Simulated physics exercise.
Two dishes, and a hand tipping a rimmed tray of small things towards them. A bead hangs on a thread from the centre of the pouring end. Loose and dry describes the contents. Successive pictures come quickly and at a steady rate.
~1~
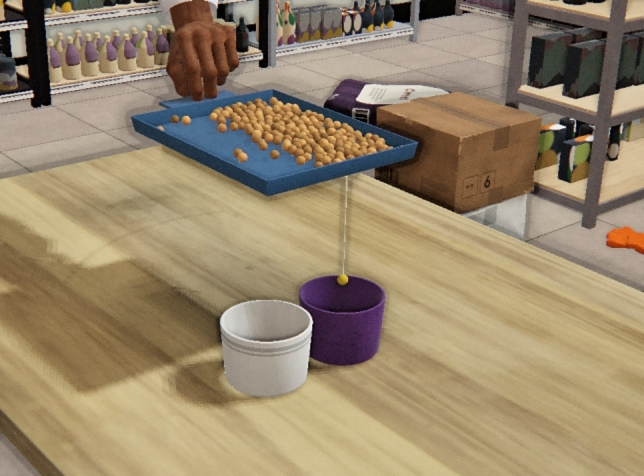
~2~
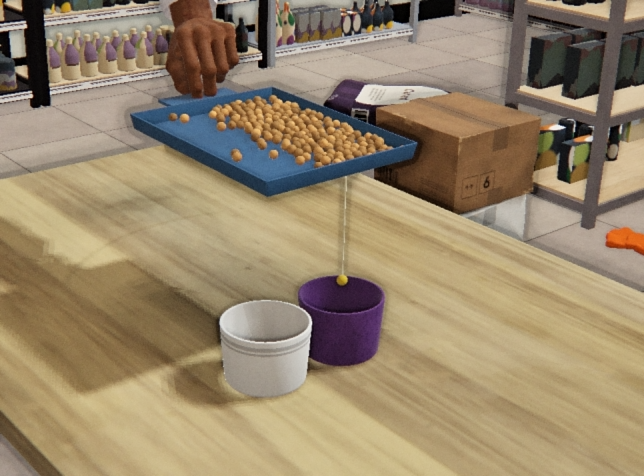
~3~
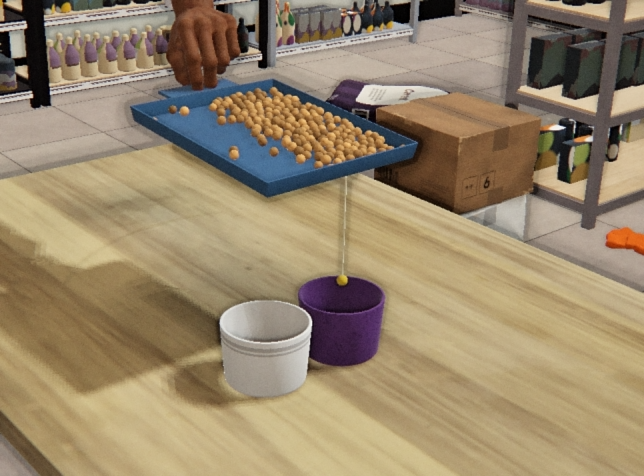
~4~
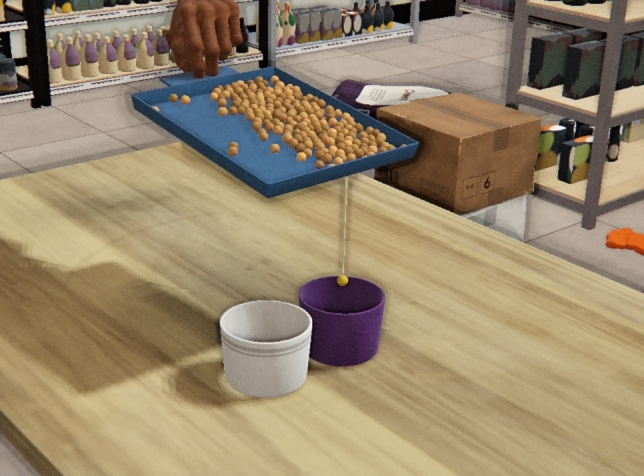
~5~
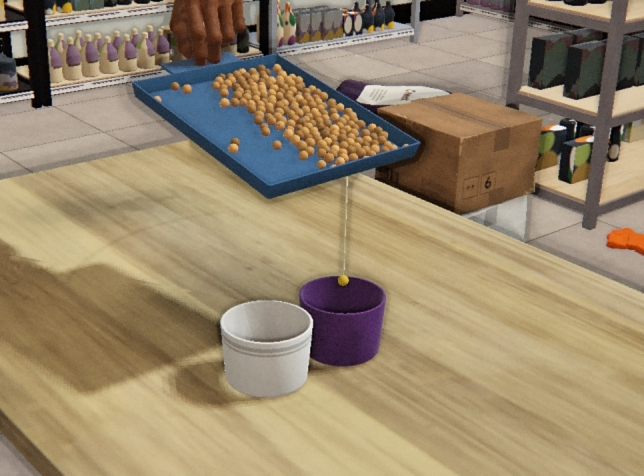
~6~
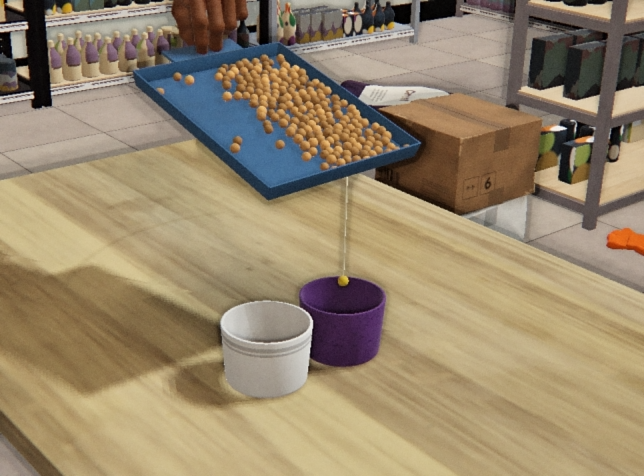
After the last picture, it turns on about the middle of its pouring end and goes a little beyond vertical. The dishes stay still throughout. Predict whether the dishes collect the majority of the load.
They collect only a minority.
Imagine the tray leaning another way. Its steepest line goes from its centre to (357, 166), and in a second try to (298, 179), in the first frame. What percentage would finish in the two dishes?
Near 0 % and, after that, 60 %.
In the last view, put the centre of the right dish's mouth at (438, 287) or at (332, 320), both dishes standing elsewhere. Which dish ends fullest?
Result, try one: The dish at left; try two: The dish at right.
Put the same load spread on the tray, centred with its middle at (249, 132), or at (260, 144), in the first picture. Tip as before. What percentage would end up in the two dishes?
First case: Around 20 %; second case: Around 10 %.
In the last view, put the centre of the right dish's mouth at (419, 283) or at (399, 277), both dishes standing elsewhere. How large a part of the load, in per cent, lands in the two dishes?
Trial 1: 40 percent; trial 2: 10 percent.
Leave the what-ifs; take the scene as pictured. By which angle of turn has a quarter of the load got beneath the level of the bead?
Around 80 degrees of turn.
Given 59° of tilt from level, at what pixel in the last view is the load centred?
The middle of the pieces sits at roughly (328, 148).
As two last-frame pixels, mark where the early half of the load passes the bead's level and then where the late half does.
The leading part at (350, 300), the rest of it at (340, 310).
Soon, tray tipped steeply; nearly all on the tray; a stray few in the left dish; a stray few in the air.
A while on, tray tipped right over; a small part on the tray; a small part in the left dish; a stray few in the right dish; about half outside both; about a quarter in the air.
Towards the end, tray tipped past a quarter turn; a small part in the left dish; a stray few in the right dish; most outside both.
Finally, tray tipped past a quarter turn; a small part in the left dish; a stray few in the right dish; most outside both.
